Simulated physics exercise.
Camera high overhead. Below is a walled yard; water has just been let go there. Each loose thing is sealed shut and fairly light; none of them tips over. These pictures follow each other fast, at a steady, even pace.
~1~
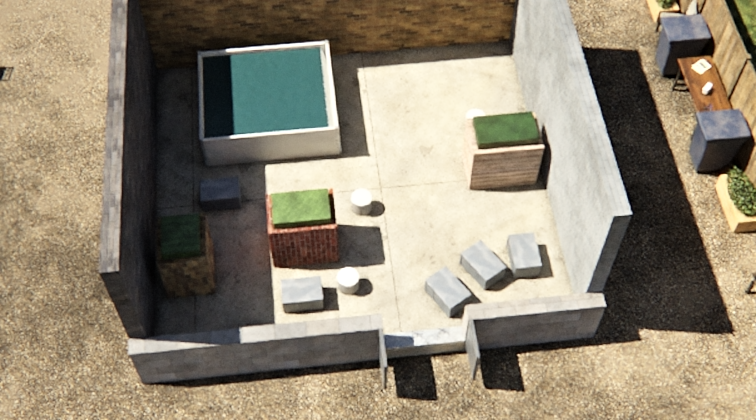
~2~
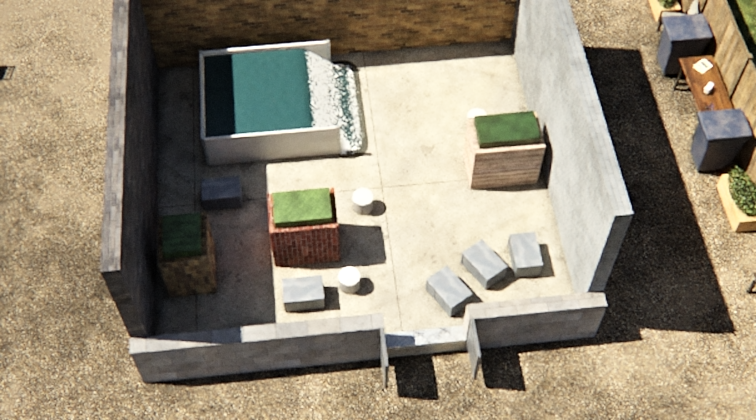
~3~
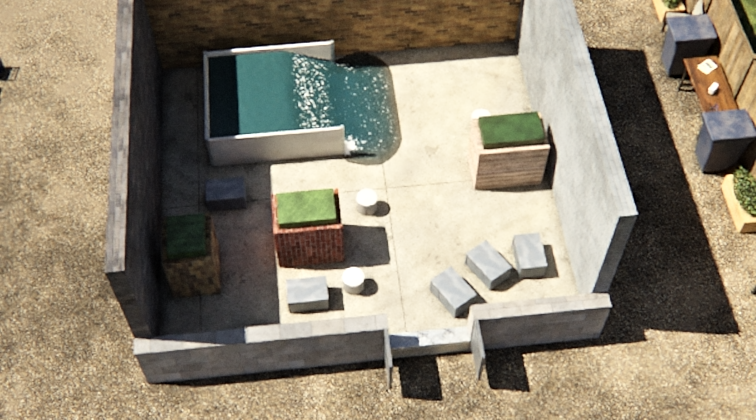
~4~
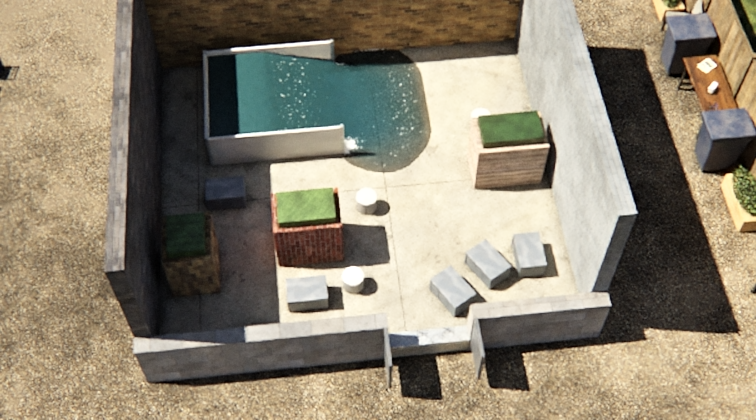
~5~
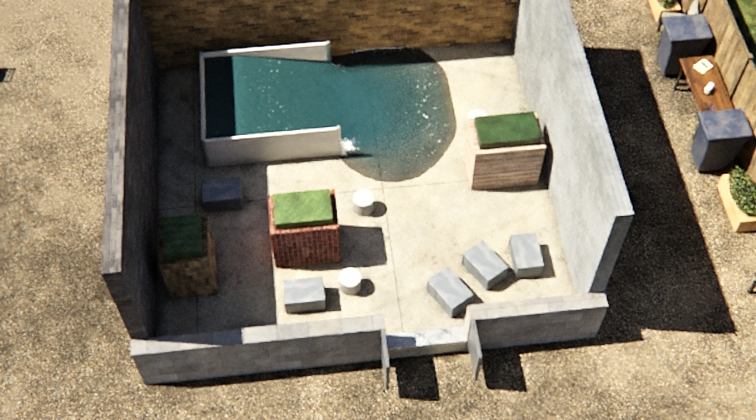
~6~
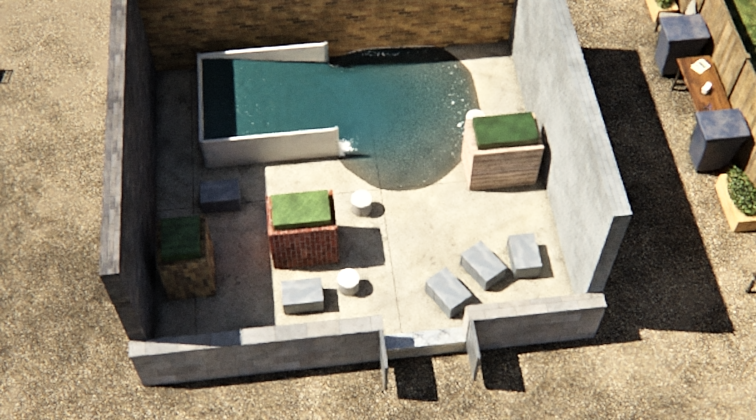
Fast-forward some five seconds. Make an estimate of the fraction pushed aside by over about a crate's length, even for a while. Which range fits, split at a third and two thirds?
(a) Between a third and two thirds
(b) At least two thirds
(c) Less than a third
Between a third and two thirds.
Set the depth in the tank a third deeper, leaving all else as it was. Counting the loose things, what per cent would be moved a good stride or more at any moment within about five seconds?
80 per cent.
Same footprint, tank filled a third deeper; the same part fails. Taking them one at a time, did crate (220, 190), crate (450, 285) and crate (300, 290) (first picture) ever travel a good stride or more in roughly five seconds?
Well, one by one: Not carried that far, carried that far, not carried that far.
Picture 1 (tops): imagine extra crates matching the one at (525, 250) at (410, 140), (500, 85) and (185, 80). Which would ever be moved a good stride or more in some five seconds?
Listed in order: Displaced, displaced, then hardly budges.
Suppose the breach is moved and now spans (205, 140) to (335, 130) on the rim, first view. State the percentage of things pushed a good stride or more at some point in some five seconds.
I'd put it at about 80 percent.
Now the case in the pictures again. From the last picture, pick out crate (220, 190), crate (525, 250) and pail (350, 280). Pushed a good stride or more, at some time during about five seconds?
Short of that, goes that far, short of that.
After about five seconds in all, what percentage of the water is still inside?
Estimate: About 100 %.
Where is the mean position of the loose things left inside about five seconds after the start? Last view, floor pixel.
Mean floor position: Approx. (377, 262) px, last view.
A moment on, 0 of 8 are well off their spots; 0 afloat.
Next, 1 of 8 are well off their spots; 1 afloat.
Later, 2 of 8 are well off their spots; 2 afloat.
In the end, 4 of 8 are well off their spots, and 4 have been at some point; 3 afloat.
